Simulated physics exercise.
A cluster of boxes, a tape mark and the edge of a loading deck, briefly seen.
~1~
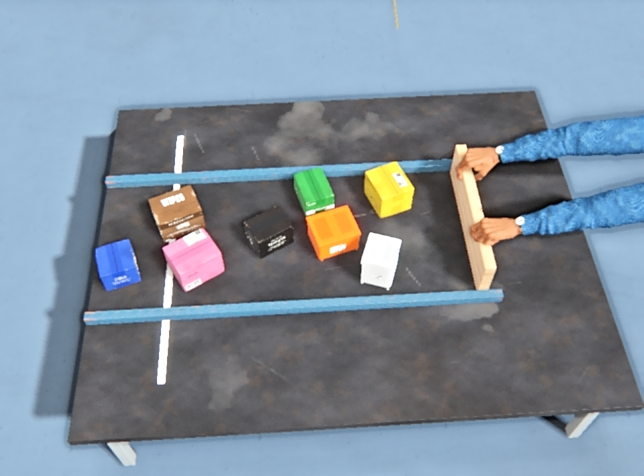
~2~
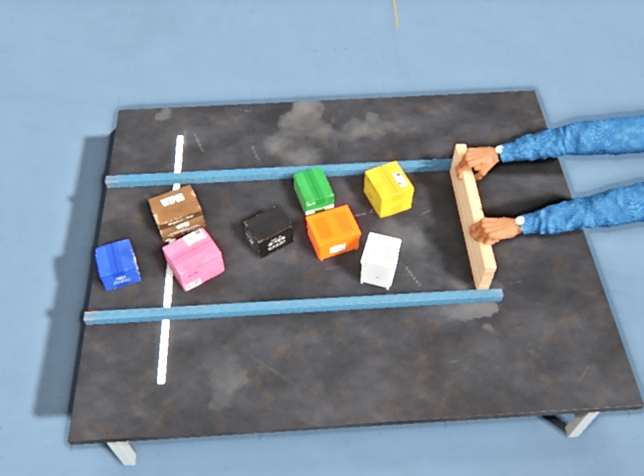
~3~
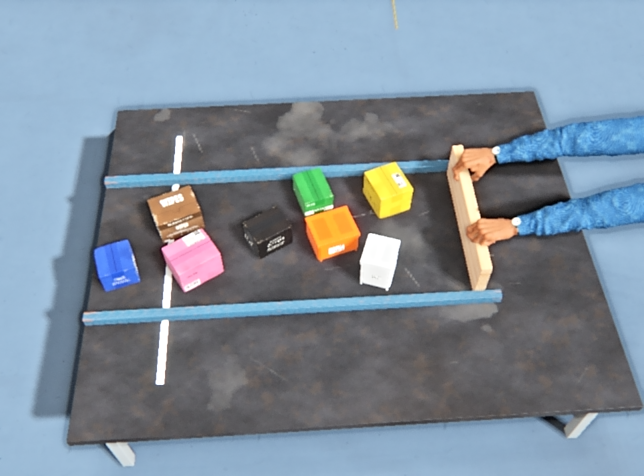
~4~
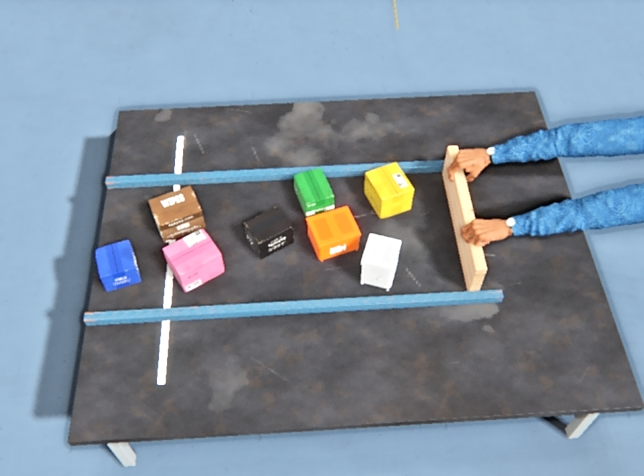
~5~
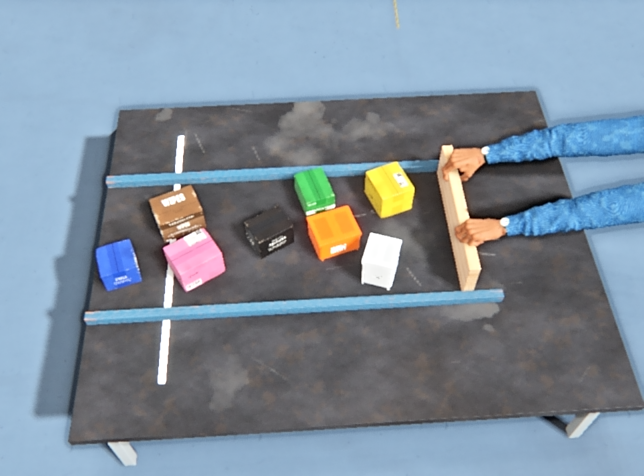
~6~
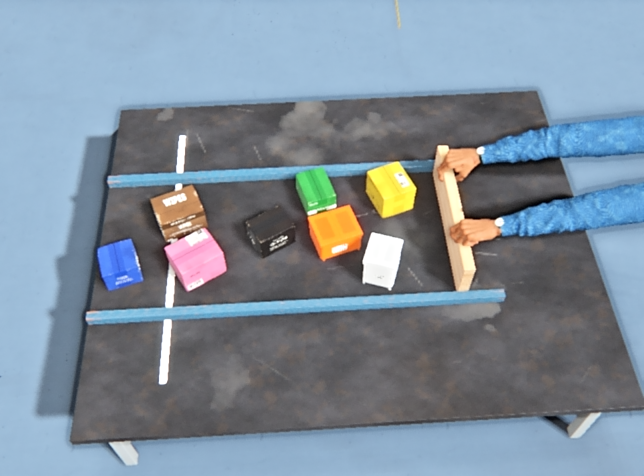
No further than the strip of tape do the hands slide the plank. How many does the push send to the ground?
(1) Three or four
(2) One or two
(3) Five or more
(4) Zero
The answer is 2.
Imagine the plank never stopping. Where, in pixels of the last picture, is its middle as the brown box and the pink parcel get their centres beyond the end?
Around (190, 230), then around (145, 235).
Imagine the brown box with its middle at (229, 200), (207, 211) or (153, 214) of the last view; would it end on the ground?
Place by place, it goes off the edge; goes off the edge; goes off the edge.
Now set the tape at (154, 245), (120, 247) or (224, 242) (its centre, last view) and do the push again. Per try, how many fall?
Try by try, 3, 5 and 0.
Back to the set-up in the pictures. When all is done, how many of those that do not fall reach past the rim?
Overhanging ones - 1.
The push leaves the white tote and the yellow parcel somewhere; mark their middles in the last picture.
Going in order: First (152, 277), then (157, 199).
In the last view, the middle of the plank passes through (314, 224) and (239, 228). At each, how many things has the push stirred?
Moved so far: 5, later 7.
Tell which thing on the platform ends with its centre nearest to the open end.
The black parcel ends up foremost.
Soon after, none off yet; blue parcel at rest near (120, 265); brown box at rest near (179, 213); pink parcel at rest near (196, 260).
Then, none off yet; blue parcel at rest near (120, 265); brown box moved a little near (173, 207); pink parcel moved a little near (181, 263).
By the end, the number that fall off is one or two; fallen, brown box and blue parcel.
